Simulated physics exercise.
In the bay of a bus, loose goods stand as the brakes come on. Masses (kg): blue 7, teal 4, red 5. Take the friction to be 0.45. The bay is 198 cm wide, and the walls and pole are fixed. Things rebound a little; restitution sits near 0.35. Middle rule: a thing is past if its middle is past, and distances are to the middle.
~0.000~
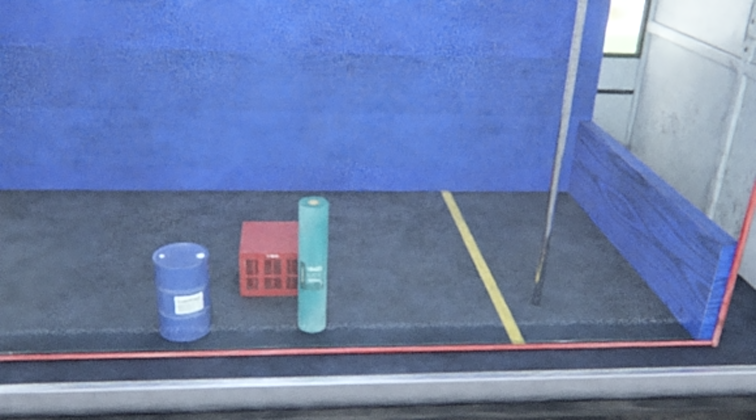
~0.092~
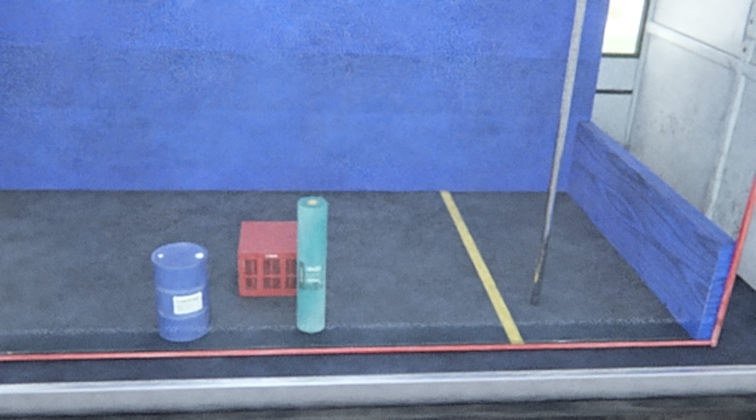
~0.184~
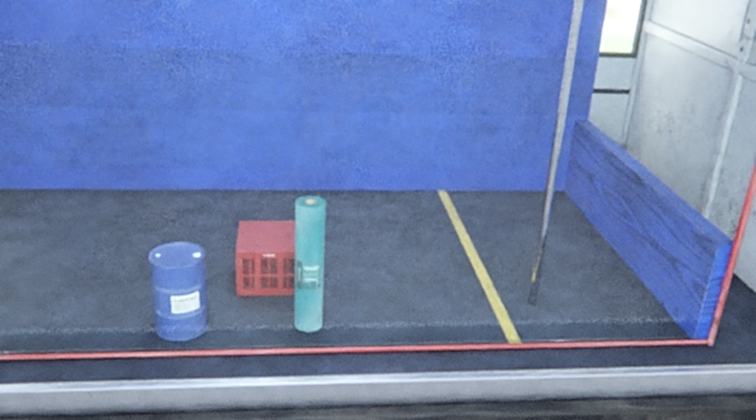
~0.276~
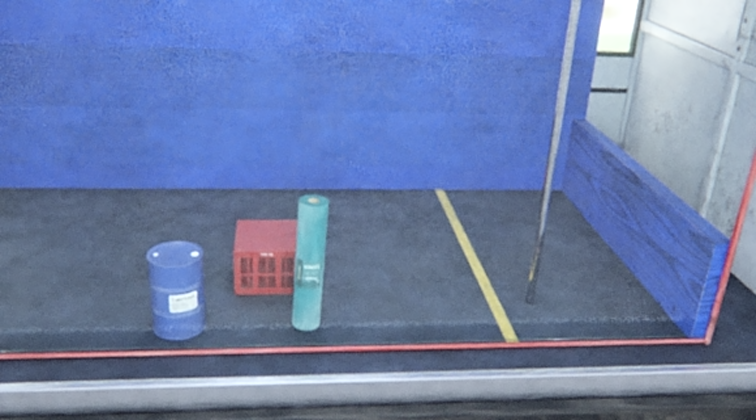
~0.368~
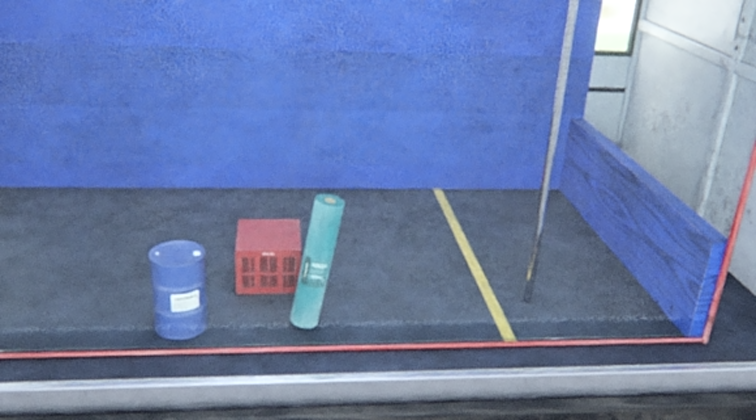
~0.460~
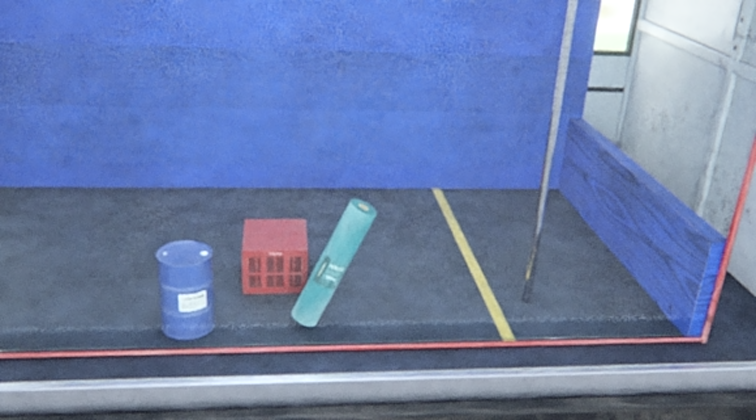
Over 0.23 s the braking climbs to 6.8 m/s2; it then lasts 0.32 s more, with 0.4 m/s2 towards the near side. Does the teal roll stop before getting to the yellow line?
Not across.
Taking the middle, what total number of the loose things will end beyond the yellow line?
The total is 0.
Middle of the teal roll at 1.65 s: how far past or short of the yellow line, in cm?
Around 15 cm shy of it.
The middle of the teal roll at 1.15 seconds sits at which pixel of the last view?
(476, 313).
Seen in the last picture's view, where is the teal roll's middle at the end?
It finishes near pixel (476, 313) of the last view.
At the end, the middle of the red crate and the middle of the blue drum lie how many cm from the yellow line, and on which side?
Red crate, 80 centimetres short; blue drum, 120 centimetres short.
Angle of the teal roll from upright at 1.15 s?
90°.
After 0.75 s the teal roll is 39 cm short of the yellow line, tilted 85°, near (428, 303) in the last picture's view.
After 1.15 s the teal roll is 14 cm short of the yellow line, tilted 90°, near (476, 313) in the last picture's view; the red crate 81 cm short of the yellow line, tilted 0°.
After 1.65 s the teal roll is 14 cm short of the yellow line, tilted 90°, near (476, 313) in the last picture's view.
Final state at 1.9 s, blue drum stops short of the yellow line; teal roll stops short of the yellow line; red crate stops short of the yellow line.
